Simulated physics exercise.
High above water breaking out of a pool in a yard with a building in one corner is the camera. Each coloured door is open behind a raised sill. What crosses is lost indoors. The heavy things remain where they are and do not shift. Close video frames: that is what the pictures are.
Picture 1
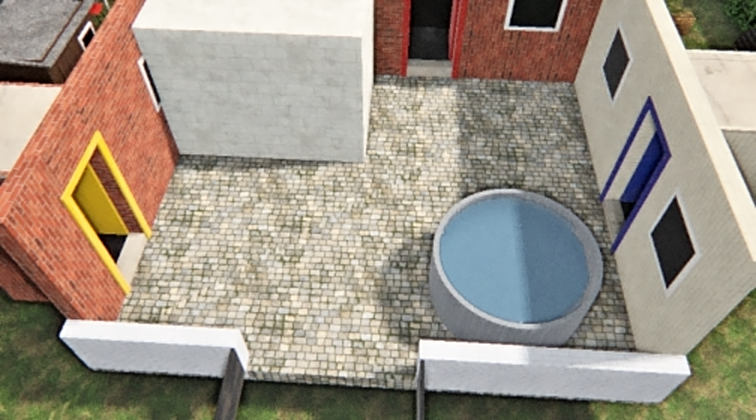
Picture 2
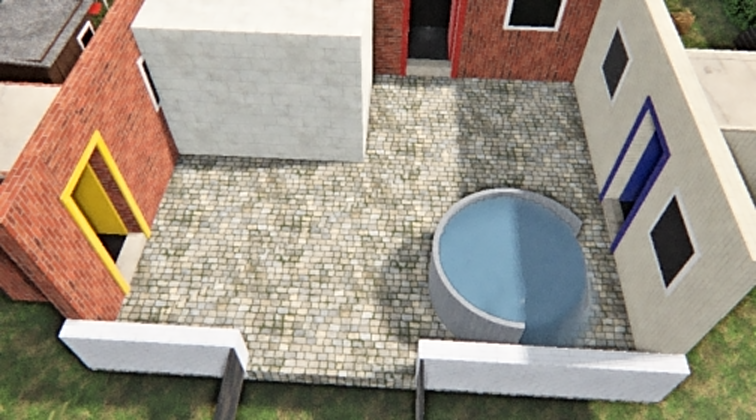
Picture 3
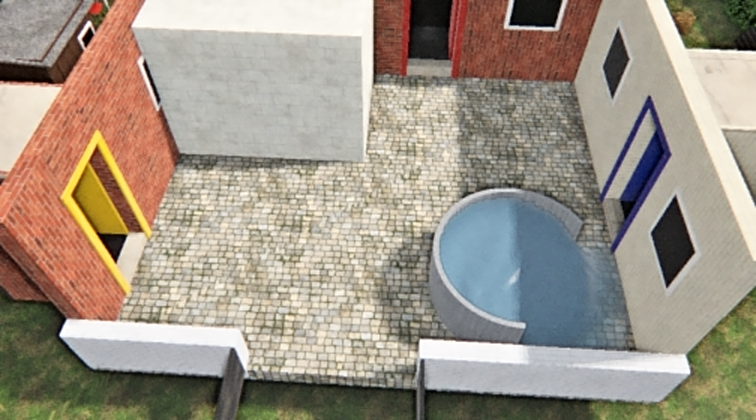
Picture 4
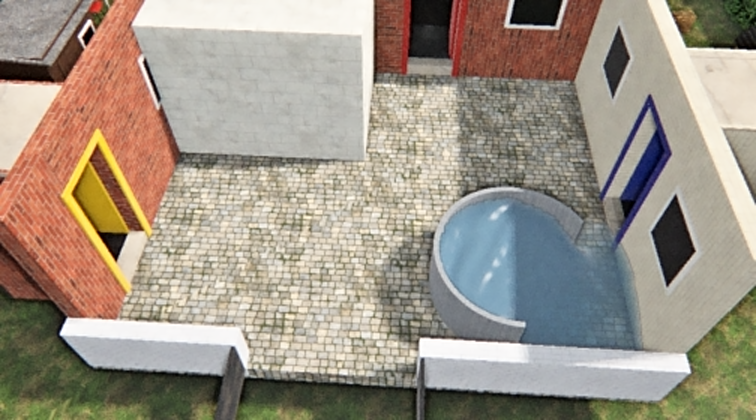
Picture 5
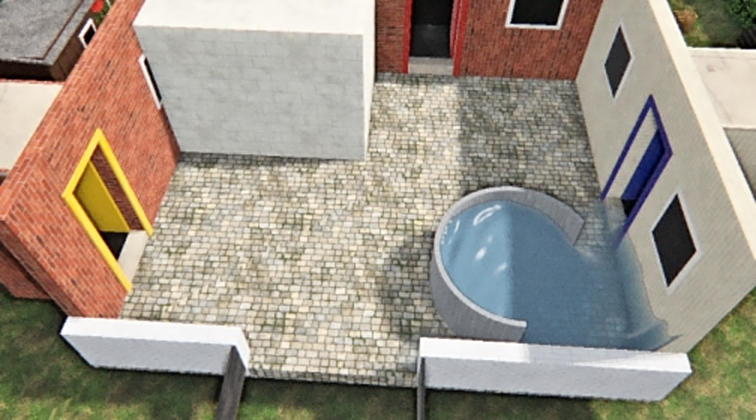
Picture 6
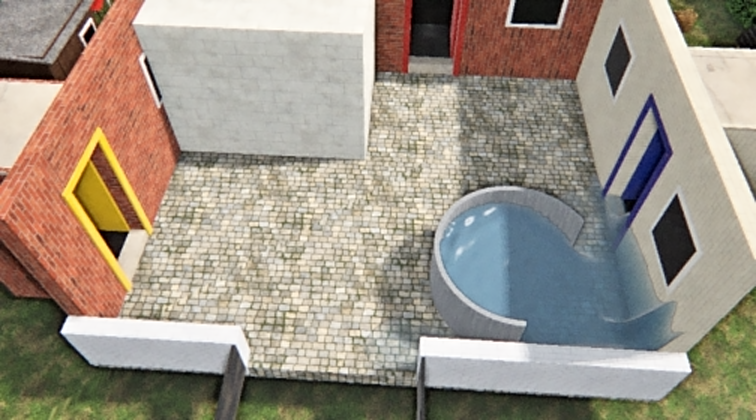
To begin with, still water fills a round pool at the right of a paved yard with yellow, red and blue doorways. Part of the pool's wall disappears on its lower right side, and water pours out across the paving, reaches the pale right-hand wall and splashes up against it.
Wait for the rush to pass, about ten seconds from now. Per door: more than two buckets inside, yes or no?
Per door - blue door: Yes, red door: No, yellow door: No.
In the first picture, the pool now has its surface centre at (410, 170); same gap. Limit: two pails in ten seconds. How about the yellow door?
Yellow door: Below the limit.
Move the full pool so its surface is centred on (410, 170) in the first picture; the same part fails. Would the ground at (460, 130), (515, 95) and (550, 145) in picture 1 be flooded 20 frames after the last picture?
In order, the three spots end up untouched, waterlogged and waterlogged.
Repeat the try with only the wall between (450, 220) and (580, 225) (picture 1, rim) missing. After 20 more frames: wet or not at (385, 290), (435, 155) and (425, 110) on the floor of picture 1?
The three spots, in order, are spared, inundated and inundated.
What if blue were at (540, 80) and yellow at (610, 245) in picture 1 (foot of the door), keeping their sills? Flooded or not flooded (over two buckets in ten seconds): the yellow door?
From what I can tell, the yellow door tops the mark.
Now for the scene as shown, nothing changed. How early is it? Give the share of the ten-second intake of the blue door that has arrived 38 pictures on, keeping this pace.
The figure is near 100 per cent.
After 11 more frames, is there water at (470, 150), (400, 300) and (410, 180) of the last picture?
Point by point: Inundated, inundated, not yet wet.
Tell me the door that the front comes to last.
Going by the pictures, I'd say the yellow-painted one.
A moment on, water covers 25 % of the floor; the blue door under two buckets in, the red door not reached, the yellow door not reached.
Next, water covers 45 % of the floor; the blue door over two buckets in, the red door not reached, the yellow door not reached.
Then, water covers 65 % of the floor; the blue door over two buckets in, the red door wet at the sill, nothing in, the yellow door wet at the sill, nothing in.
Later, water covers 85 % of the floor; the blue door over two buckets in, the red door wet at the sill, nothing in, the yellow door wet at the sill, nothing in.
In the end, water covers 95 % of the floor; the blue door over two buckets in, the red door wet at the sill, nothing in, the yellow door wet at the sill, nothing in.
